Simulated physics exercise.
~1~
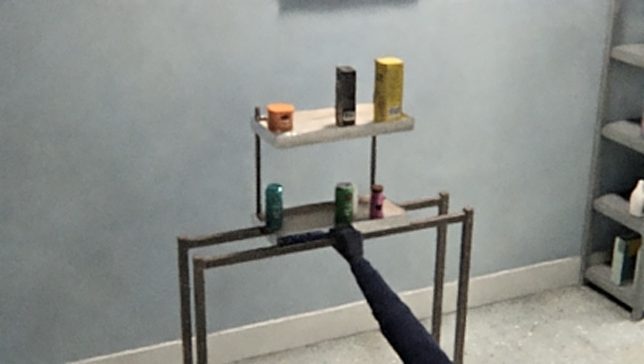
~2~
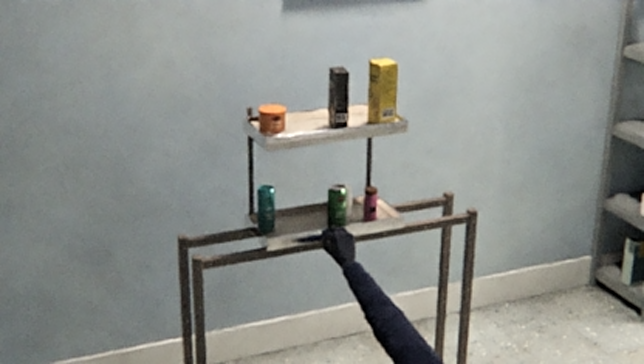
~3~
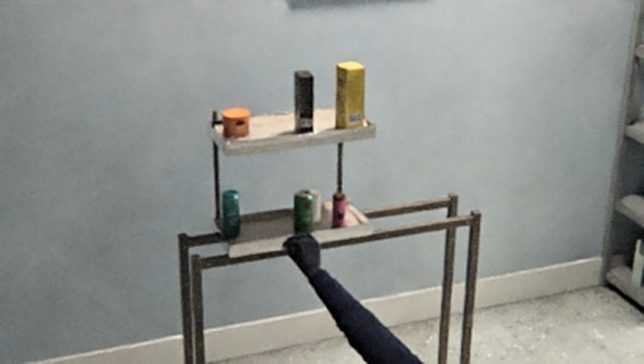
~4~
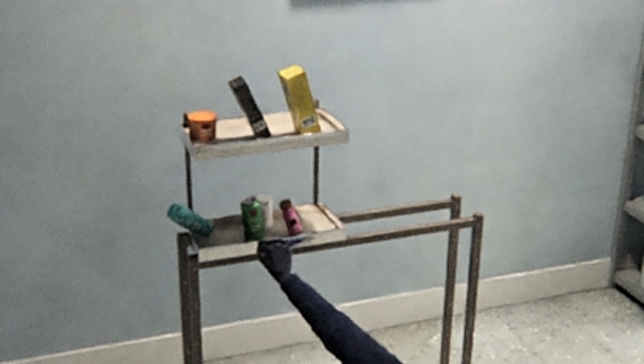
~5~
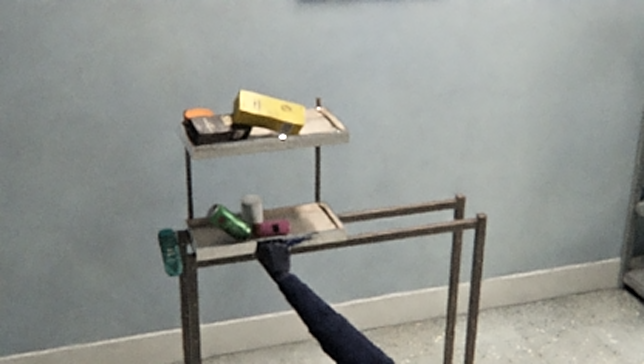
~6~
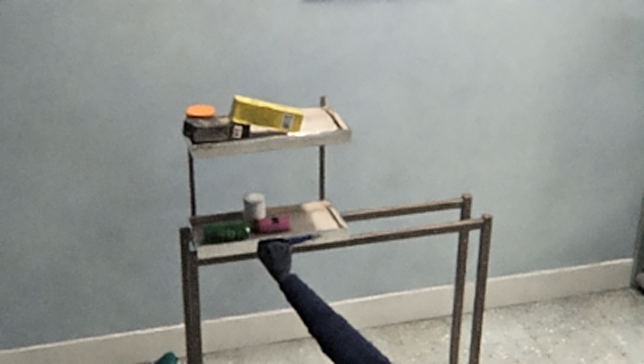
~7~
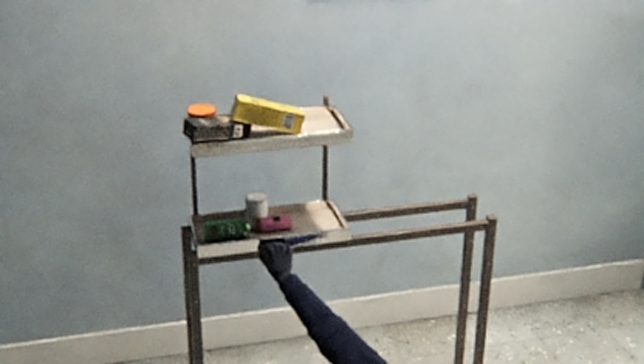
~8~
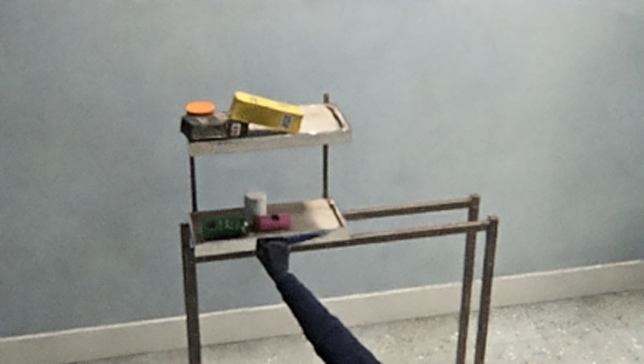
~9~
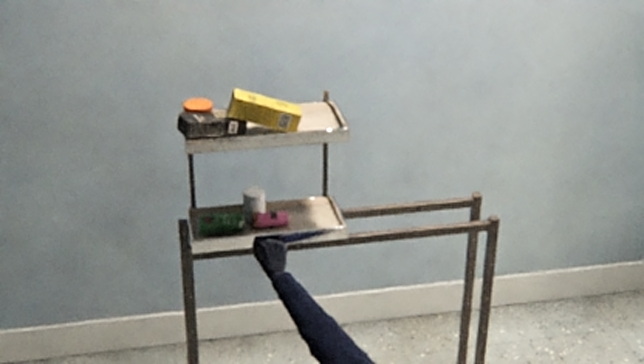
A two-level tray slides left and stops, toppling several items and dropping a turquoise can.
